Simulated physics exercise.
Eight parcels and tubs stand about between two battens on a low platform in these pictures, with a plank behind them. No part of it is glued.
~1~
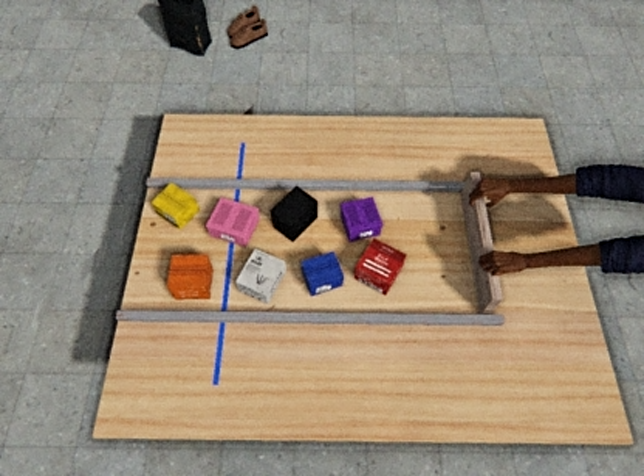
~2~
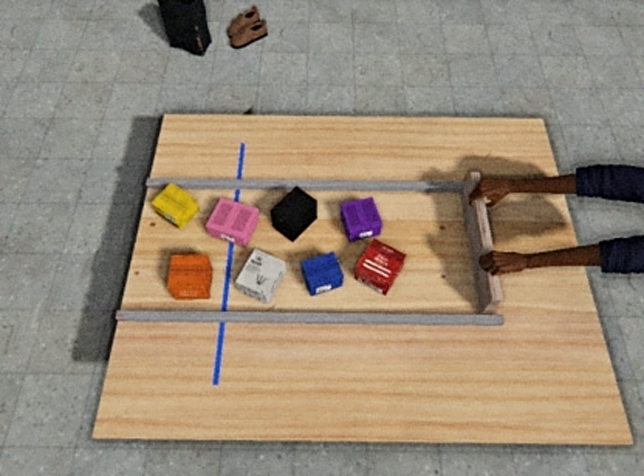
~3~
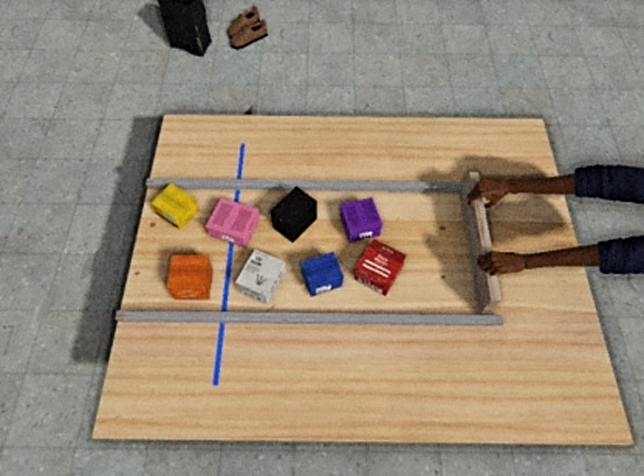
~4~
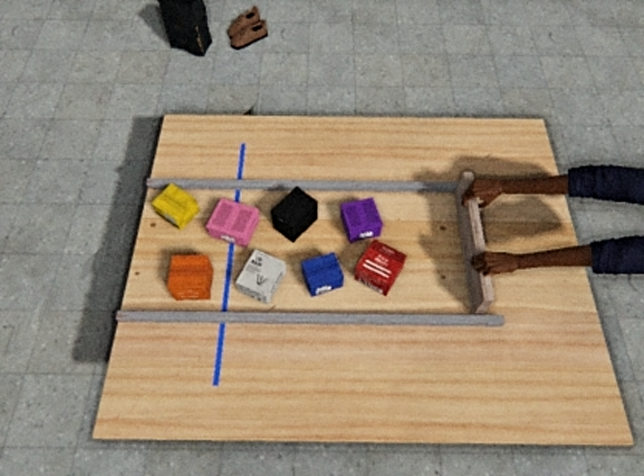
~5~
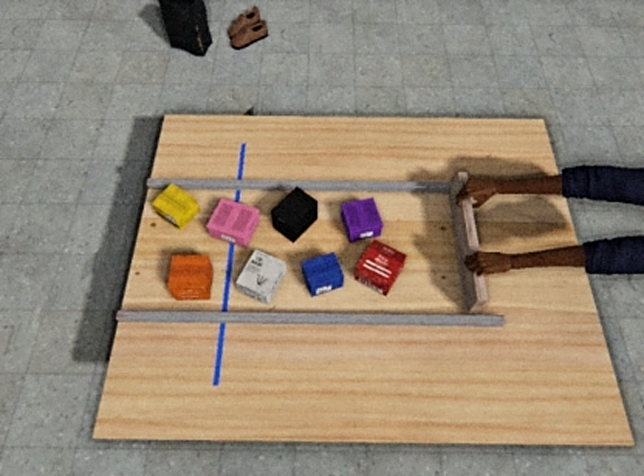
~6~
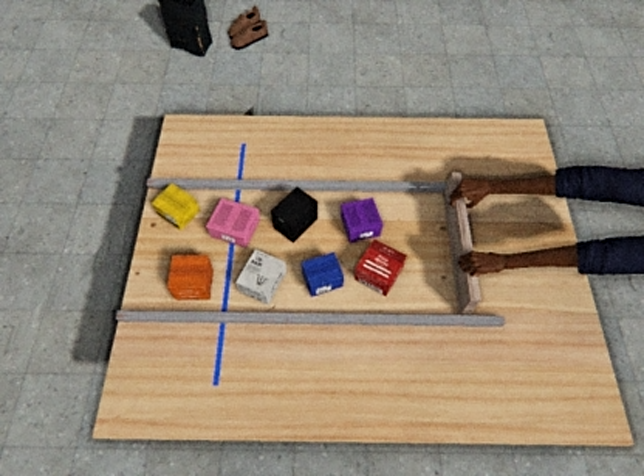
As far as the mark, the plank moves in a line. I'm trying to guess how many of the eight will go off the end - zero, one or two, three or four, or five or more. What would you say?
I would say one or two.
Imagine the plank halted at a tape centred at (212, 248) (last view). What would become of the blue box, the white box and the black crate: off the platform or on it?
Looking at each in turn, the blue box is still there, the white box is gone, and the black crate is still there.
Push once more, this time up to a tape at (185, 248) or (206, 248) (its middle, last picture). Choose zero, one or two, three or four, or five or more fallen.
One after the other, that's more than four for the first and three to four for the second.
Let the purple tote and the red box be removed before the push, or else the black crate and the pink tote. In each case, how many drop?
That gives 0 in the first case, then 1 in the second.
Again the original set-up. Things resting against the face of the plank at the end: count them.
2 are in contact with it.
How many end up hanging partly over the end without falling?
2, I think.
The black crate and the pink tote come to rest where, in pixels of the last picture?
Black crate at about (183, 221), pink tote at about (149, 225).
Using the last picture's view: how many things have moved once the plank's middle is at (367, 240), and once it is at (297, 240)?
At the first spot 3, then 7.
A little later, none off yet; yellow parcel at rest near (176, 207); orange box at rest near (191, 278); pink tote at rest near (234, 223).
Next, none off yet; yellow parcel shifted a little near (160, 203); orange box shifted about its own width near (145, 277); pink tote shifted about its own width near (192, 225).
When it is over, the number that fall off is one or two; down, orange box and yellow parcel.
